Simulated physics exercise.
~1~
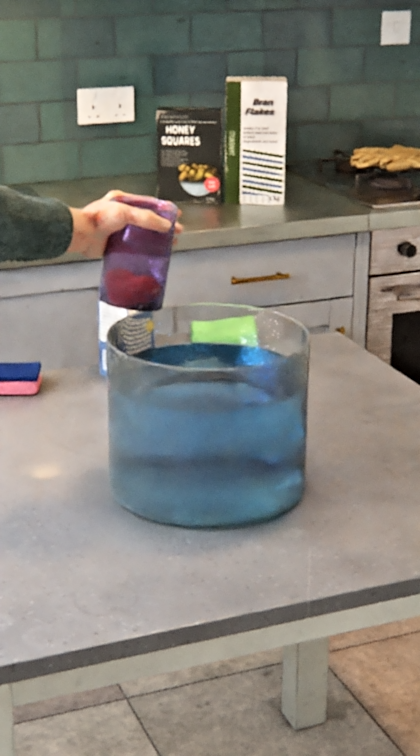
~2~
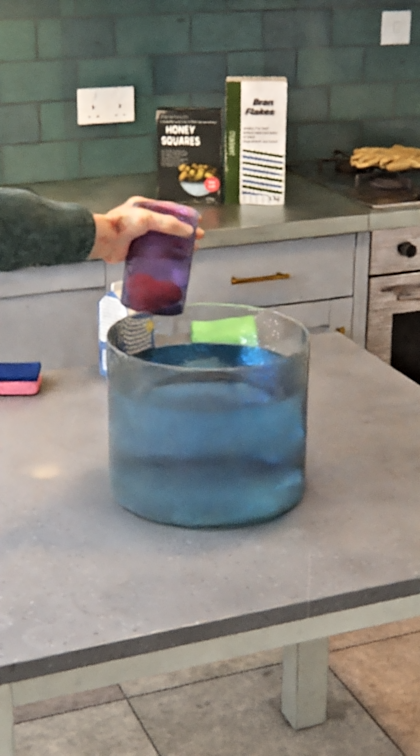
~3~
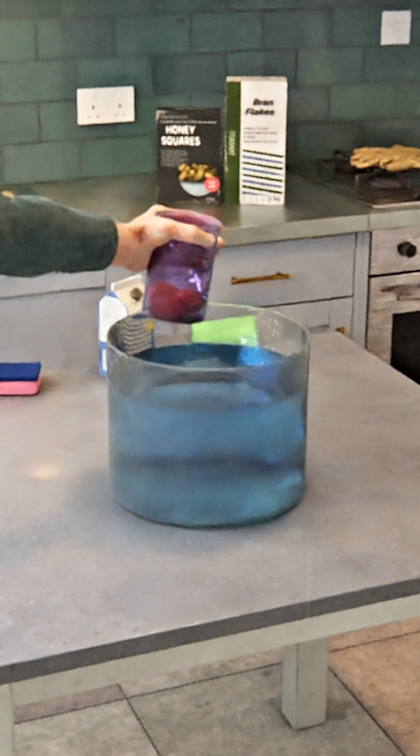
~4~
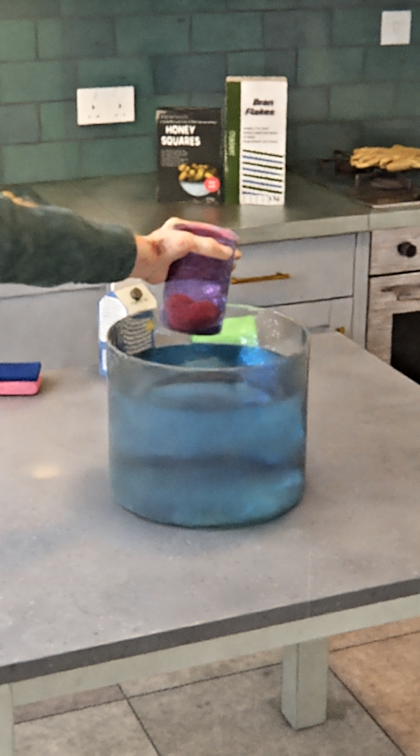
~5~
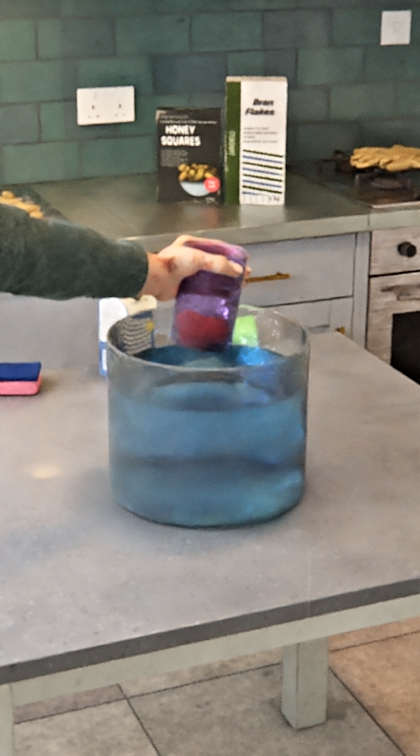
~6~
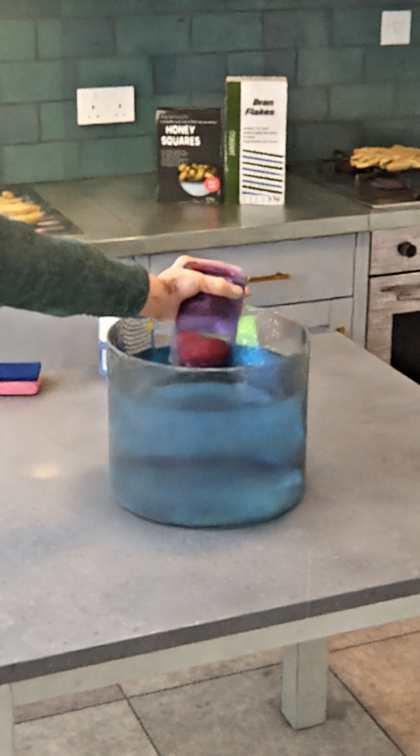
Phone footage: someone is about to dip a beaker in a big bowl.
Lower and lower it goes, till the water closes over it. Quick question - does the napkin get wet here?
Yes - water gets to it.
Shortly, the beaker enters the water.
Then, water pours in as the air escapes.
At the finish, the beaker is under, flooded, and the napkin is wet.
